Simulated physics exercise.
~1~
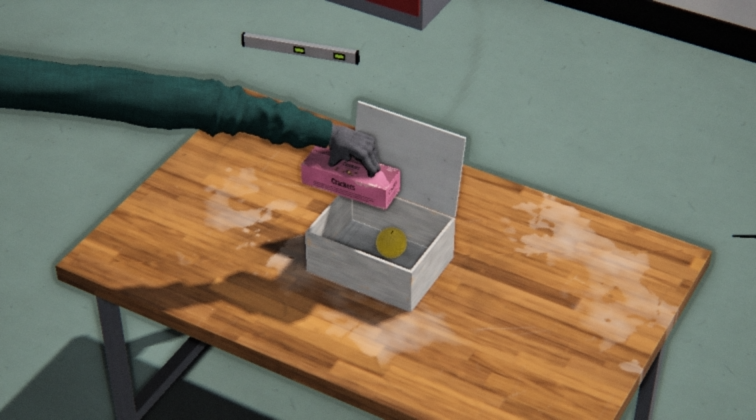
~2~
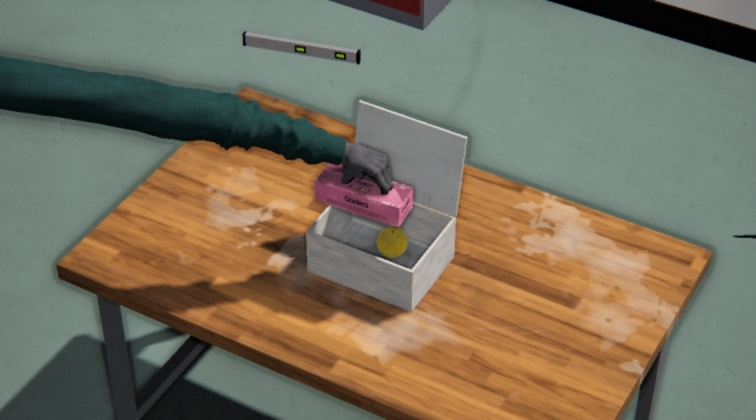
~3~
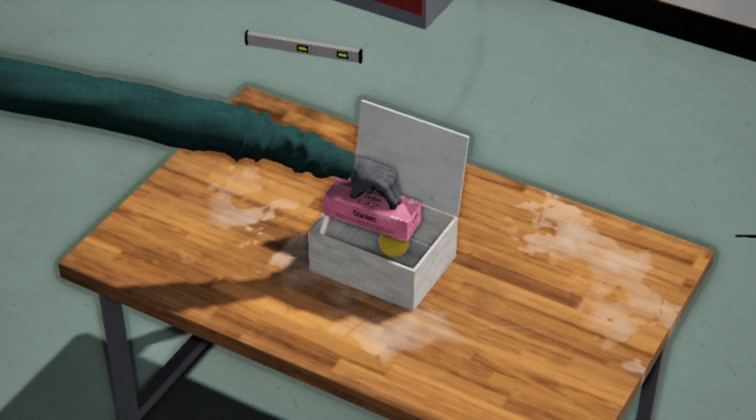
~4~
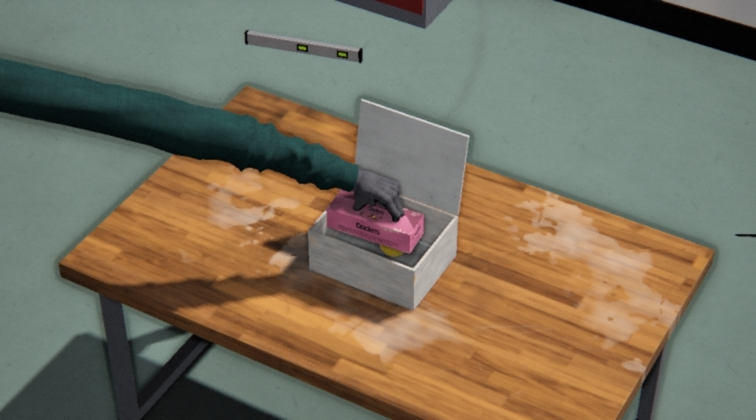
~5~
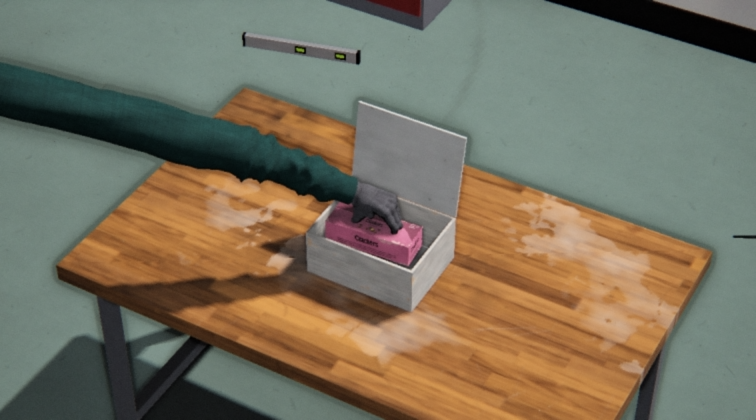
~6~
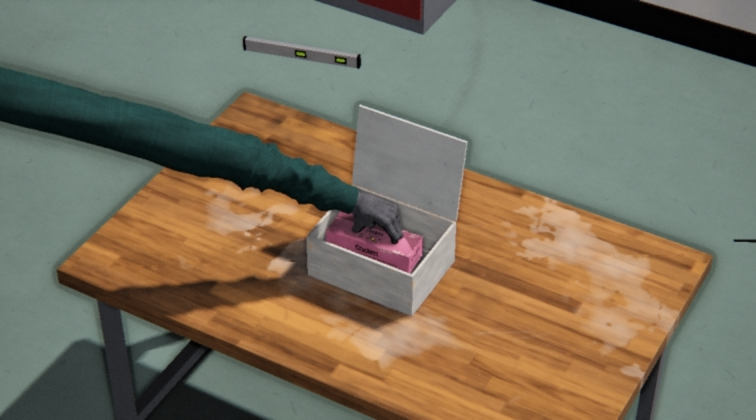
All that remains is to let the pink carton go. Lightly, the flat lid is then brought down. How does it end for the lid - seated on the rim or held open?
For the lid it ends seated on the rim.
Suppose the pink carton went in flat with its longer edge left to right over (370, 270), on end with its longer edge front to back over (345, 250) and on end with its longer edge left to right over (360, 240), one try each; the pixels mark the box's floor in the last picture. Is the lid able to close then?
With the first placement the lid ends up closed; with the second, it remains open; with the third, it remains open.
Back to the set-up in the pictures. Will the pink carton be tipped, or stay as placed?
It stays as it was set.
Then, 0.40 s past the last view, pink carton displaced a little near (371, 271); yellow apple displaced a little.
Then, 1.40 s past the last view, lid 72° above the rim; pink carton displaced a little near (371, 271); yellow apple displaced a little.
Then, 1.90 s past the last view, lid 35° above the rim; pink carton displaced a little near (371, 271).
Then, 2.30 s past the last view, lid shut; pink carton displaced a little near (371, 271).
Finally, lid shut; moved from the start, pink carton; yellow apple still in place. Final places as the last picture's camera would see them, pink carton near (371, 271).
